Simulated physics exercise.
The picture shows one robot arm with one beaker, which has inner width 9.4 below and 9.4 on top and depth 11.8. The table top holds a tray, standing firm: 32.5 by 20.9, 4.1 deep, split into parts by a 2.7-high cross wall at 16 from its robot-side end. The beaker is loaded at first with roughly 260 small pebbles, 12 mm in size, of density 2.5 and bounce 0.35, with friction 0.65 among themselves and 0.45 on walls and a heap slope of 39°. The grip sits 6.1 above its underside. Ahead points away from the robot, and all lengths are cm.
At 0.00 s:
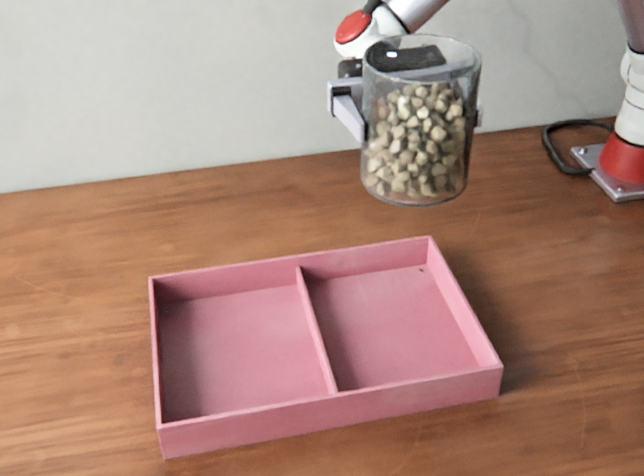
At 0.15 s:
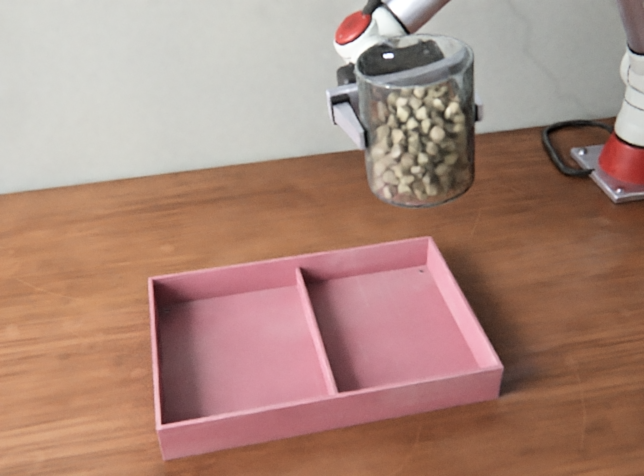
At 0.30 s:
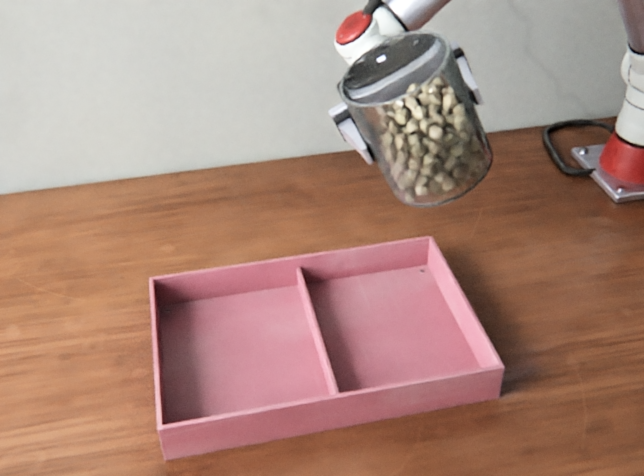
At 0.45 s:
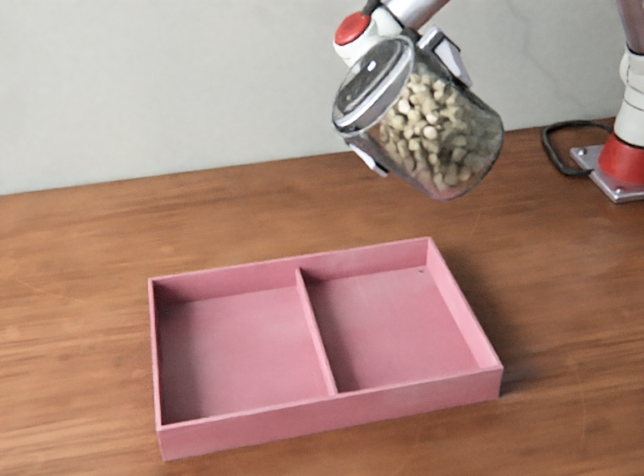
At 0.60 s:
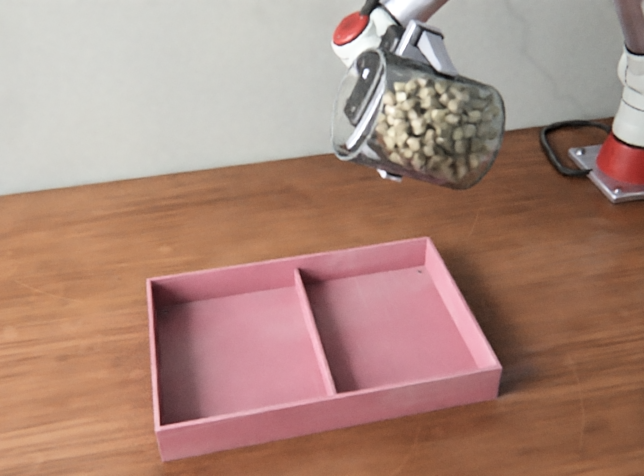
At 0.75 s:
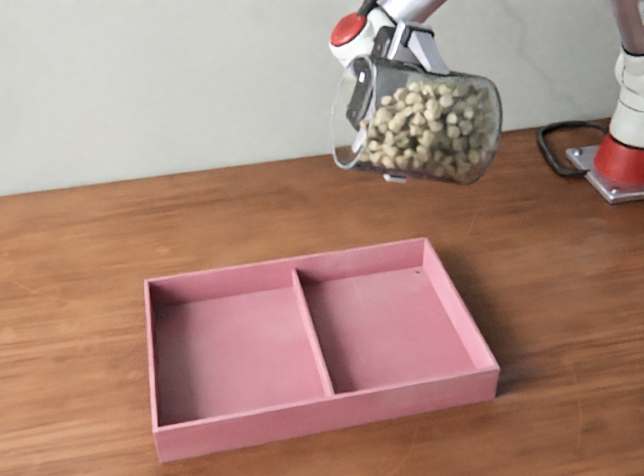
A clear beaker of small pale pebbles, held by a robot arm above a pink tray with two sections, started upright and gradually tilted to the left until it lay nearly on its side.
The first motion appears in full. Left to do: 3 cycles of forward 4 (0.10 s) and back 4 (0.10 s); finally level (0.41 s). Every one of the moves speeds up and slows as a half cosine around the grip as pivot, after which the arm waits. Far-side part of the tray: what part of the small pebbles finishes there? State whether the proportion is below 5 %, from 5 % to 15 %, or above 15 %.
The proportion is above 15 %.
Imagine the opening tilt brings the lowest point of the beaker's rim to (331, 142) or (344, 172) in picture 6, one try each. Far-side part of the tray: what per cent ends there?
Estimates in order: 5 % and 55 %.
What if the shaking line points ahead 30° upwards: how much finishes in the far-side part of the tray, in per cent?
About 45 per cent.
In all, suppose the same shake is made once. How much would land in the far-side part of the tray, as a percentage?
About 15 per cent in that case.
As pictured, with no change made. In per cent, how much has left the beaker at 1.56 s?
Near 30 per cent.
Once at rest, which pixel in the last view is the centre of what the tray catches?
I'd point to somewhere near (249, 350).
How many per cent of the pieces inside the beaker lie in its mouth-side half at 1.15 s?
Something like 50 percent sits in that half.
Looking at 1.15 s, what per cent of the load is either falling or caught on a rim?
About 9 per cent.
After 1.15 s, tilted 73° forward, highest piece 28 above the table; 215 in the beaker, 19 in the far-side part, 2 in the robot-side part, 24 in flight or on a rim.
After 1.56 s, tilted 36° forward, highest piece 29 above the table; 184 in the beaker, 64 in the far-side part, 10 in the robot-side part, 2 in flight or on a rim.
After 1.96 s, level, highest piece 29 above the table; 184 in the beaker, 67 in the far-side part, 9 in the robot-side part.
After 3.01 s, level, highest piece 29 above the table; 184 in the beaker, 67 in the far-side part, 9 in the robot-side part.
At rest, 184 in the beaker, 67 in the far-side part, 9 in the robot-side part. That is 26 % in the far-side part of the tray.
